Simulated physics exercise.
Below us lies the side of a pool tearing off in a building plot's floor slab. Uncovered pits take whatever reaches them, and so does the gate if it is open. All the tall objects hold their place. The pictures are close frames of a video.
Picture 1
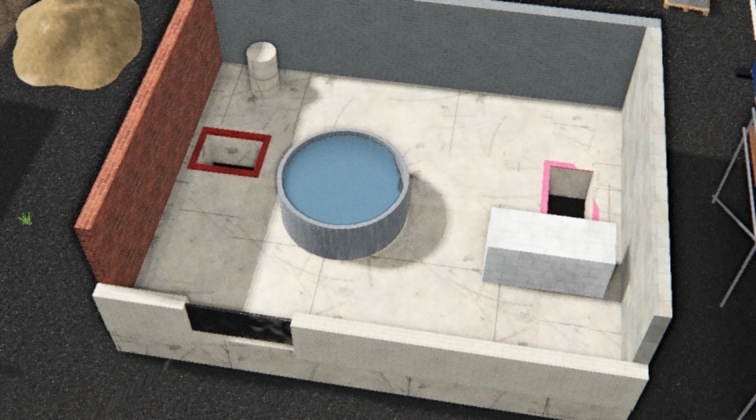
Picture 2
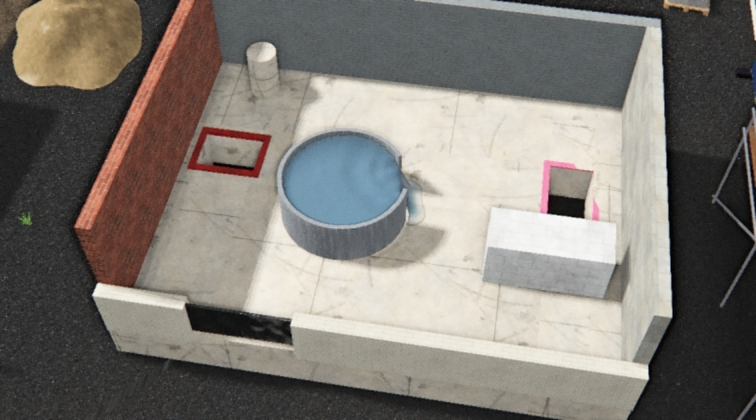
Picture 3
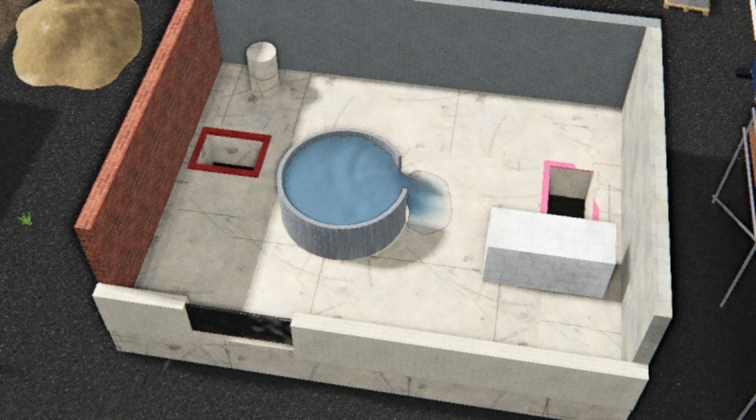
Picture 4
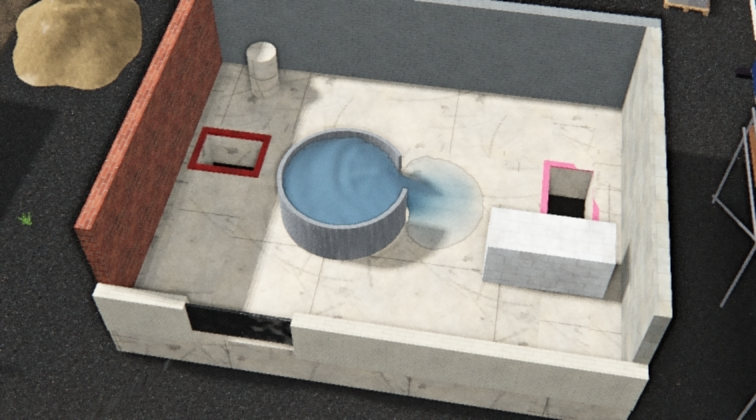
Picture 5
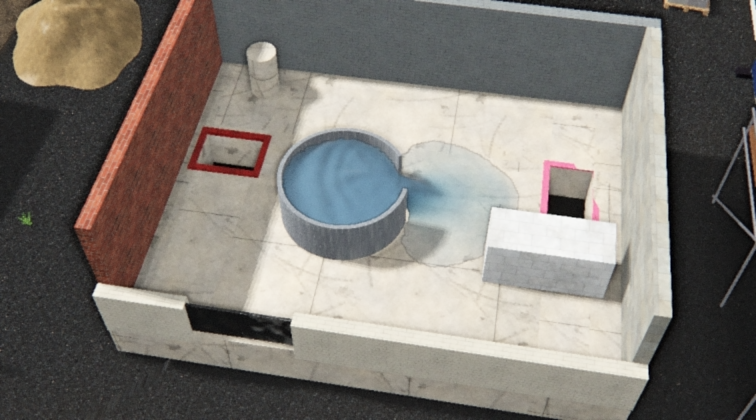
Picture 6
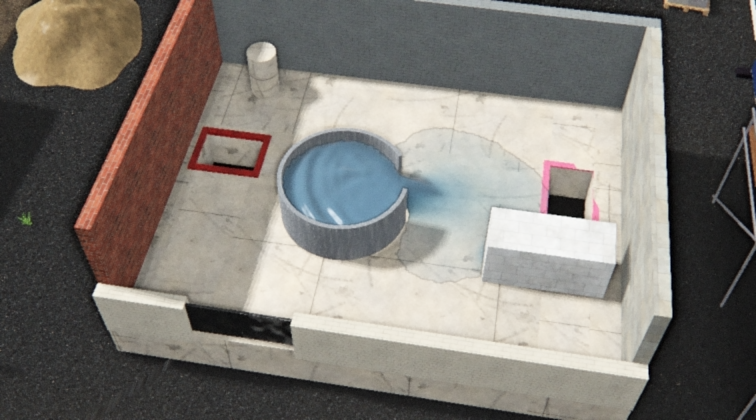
Water burst out of the right side of a round grey tank in a walled yard, then fanned across the pale floor, spreading right to the white block and the pink-edged opening.
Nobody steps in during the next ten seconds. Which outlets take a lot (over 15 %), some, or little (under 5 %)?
In the end: The gate takes not even 5 %; the pink pit takes above 15 %; the red pit takes not even 5 %.
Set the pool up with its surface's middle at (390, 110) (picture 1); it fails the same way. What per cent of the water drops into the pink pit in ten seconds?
In per cent: Pink 50.
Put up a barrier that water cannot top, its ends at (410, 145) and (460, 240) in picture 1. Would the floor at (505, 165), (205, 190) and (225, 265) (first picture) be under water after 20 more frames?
In that order: No water, not flooded, wet.
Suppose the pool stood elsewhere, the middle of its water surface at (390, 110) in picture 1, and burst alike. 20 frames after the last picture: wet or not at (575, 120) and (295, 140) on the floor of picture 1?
As listed: Covered, no water.
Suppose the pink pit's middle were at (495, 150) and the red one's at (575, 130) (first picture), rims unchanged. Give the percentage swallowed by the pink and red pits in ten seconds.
Parts in a hundred: Pink 35, red 12.
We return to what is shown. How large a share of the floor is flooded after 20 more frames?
Close to 45 %.
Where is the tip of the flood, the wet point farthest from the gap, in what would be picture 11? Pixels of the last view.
Close to (618, 143).
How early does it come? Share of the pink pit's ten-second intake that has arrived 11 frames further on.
Roughly 20 per cent.
A moment on, water covers 30 % of the floor; the gate 0 %, the pink pit 4 %, the red pit 0 %.
Next, water covers 35 % of the floor; the gate 0 %, the pink pit 9 %, the red pit 0 %.
Then, water covers 45 % of the floor; the gate 0 %, the pink pit 17 %, the red pit 0 %.
Later, water covers 60 % of the floor; the gate 0 %, the pink pit 32 %, the red pit 0 %.
In the end, water covers 85 % of the floor; the gate 0 %, the pink pit 46 %, the red pit 0 %.
